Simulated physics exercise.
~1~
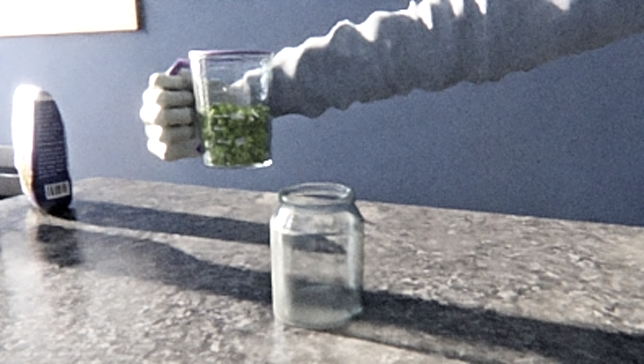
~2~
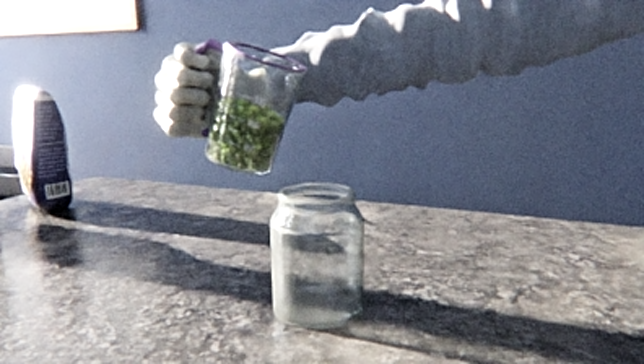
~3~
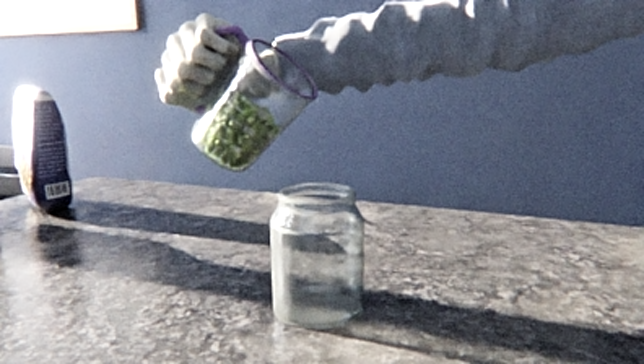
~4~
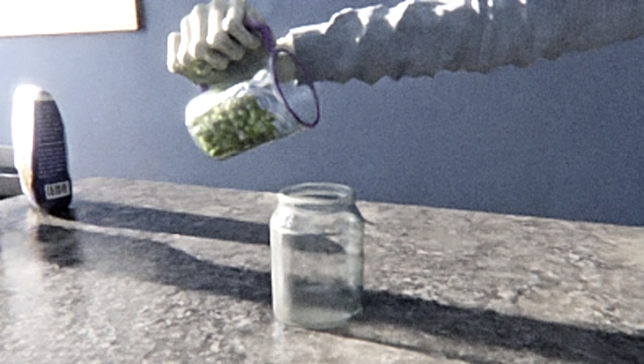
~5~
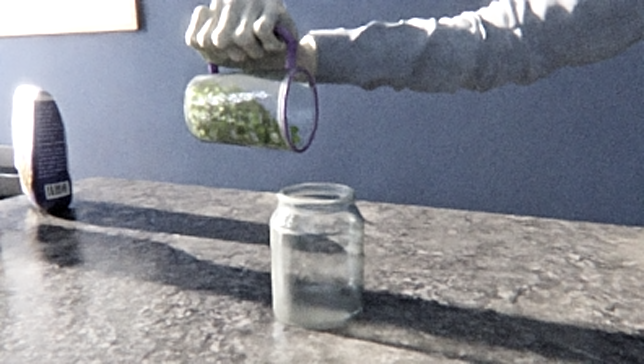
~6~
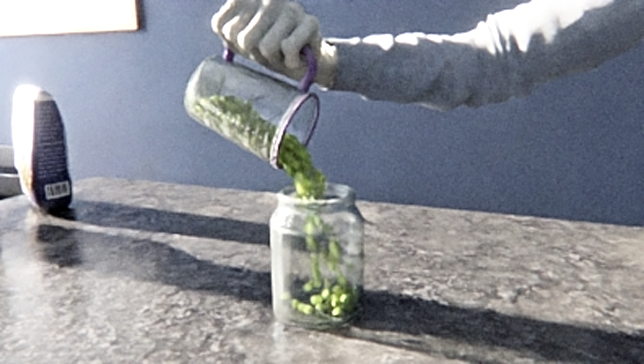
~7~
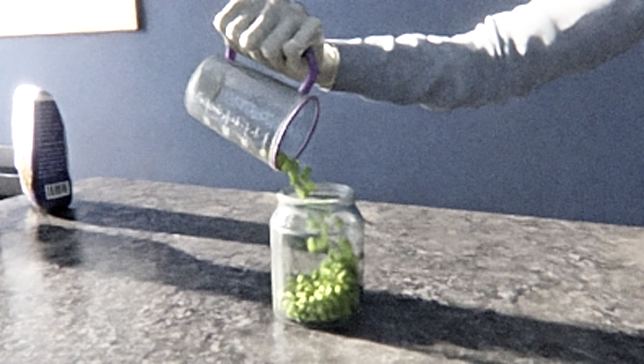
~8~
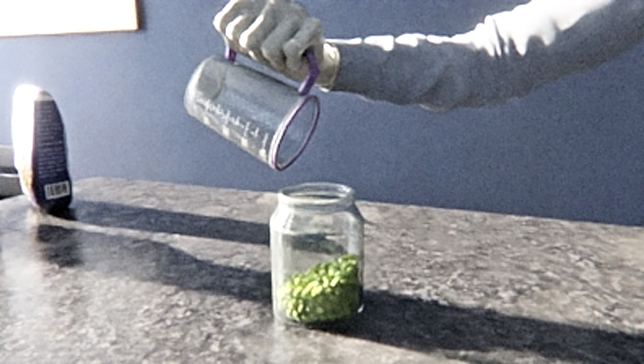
A gloved hand tips a clear cup, pouring all its green peas into a jar.
